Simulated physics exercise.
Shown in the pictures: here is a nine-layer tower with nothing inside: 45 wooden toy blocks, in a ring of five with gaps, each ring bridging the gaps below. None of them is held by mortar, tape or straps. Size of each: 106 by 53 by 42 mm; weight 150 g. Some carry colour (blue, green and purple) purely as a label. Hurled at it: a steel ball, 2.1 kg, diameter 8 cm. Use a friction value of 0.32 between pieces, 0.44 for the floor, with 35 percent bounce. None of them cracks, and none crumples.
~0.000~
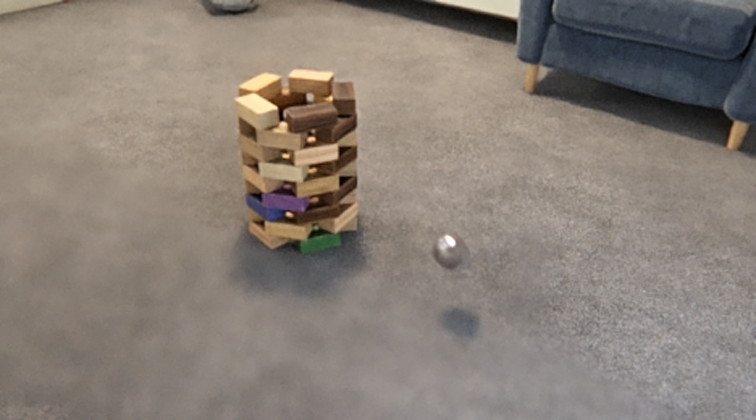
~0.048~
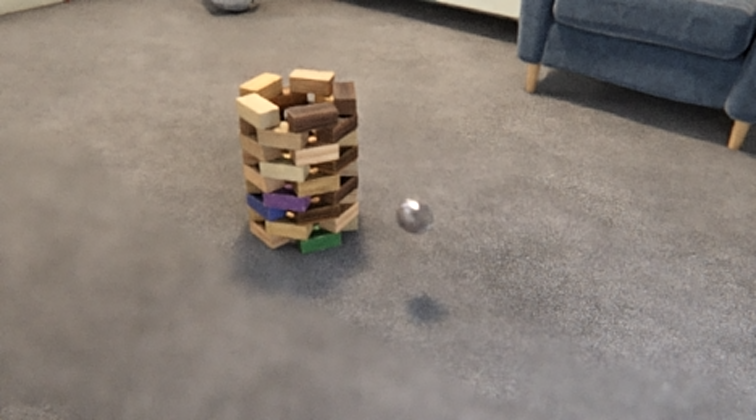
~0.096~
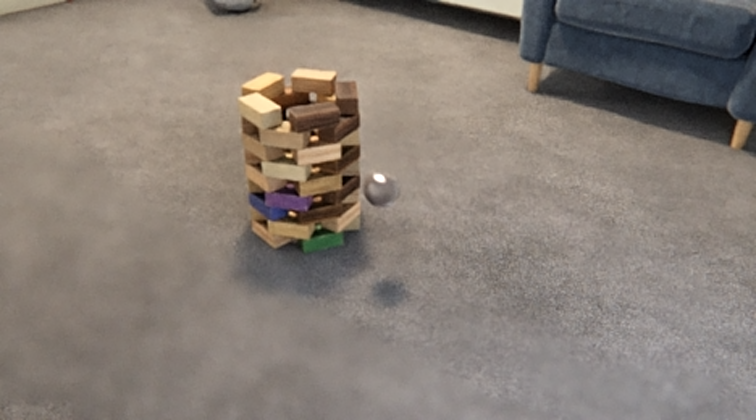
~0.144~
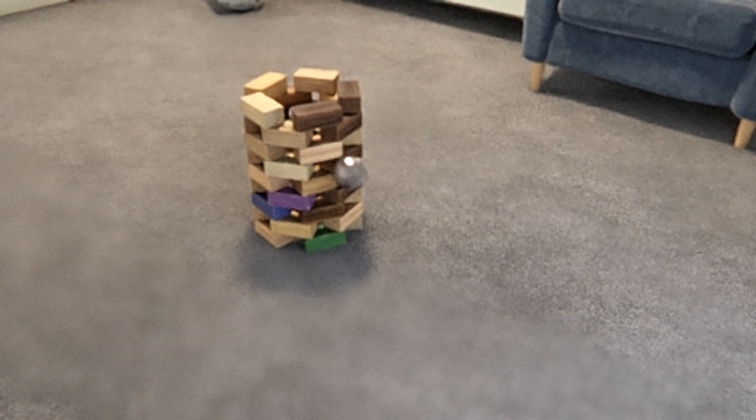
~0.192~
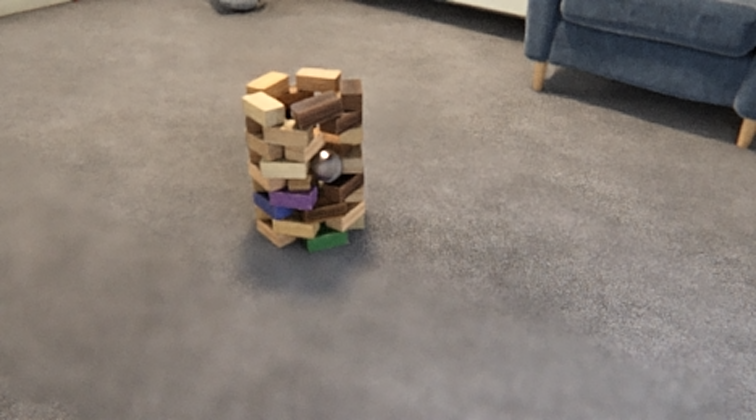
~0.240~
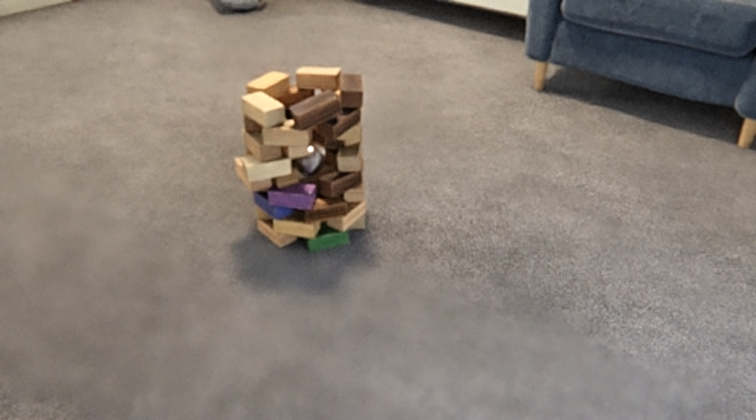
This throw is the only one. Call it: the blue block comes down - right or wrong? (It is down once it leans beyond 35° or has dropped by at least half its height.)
Wrong, it stays up.
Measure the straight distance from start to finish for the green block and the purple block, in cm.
Moved: Green 0, purple 2.
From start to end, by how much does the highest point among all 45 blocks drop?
17 cm.
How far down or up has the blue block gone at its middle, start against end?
It ends some 0 cm lower.
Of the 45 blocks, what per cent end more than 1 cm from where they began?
That comes to 70 in a hundred.
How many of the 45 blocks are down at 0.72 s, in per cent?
By that time it is 25 percent.
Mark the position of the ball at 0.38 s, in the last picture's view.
Around (277, 149).
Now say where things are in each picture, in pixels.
In the first picture (we follow the side turned to the camera; the camera pans a little), ball (452, 253) 28 cm from contact, 2.5 m/s; blue block (256, 207); purple block (282, 203); green block (321, 243); no piece has moved.
The second picture shows ball (415, 217) 18 cm from contact, 2.3 m/s; blue block (257, 207).
The third picture shows ball (381, 190) 7 cm from contact, 2.2 m/s; blue block (259, 206).
The fourth picture shows ball (350, 173) after contact, 1.9 m/s; blue block (262, 206); 2 stirred so far.
The fifth picture shows ball (326, 166) after contact, 1.6 m/s; blue block (264, 205); steepest lean 11°, the block at (321, 114); 9 stirred so far.
The sixth picture shows ball (308, 160) after contact, 1.5 m/s; blue block (264, 205); purple block (289, 201) displaced 6 mm; green block (329, 242); steepest lean 16°, the block at (334, 141); 21 stirred so far.
Around 0.38 s, ball still moving; 3 of the 45 blocks down; blue block displaced 8 mm; purple block displaced 15 mm.
Around 0.72 s, ball still moving; 11 of the 45 blocks down; blue block displaced 9 mm; purple block displaced 16 mm.
Around 1.10 s, ball still moving; 18 of the 45 blocks down; blue block unmoved; purple block displaced 16 mm.
Around 1.92 s, ball still moving; 27 of the 45 blocks down; blue block displaced 6 mm; purple block displaced 15 mm.
Finally (3.0 s), ball rolling away; 27 of the 45 blocks down; blue block displaced 6 mm; purple block displaced 15 mm; green block unmoved. Seen by the last camera, middles, blue block near (272, 203), purple block near (290, 193).
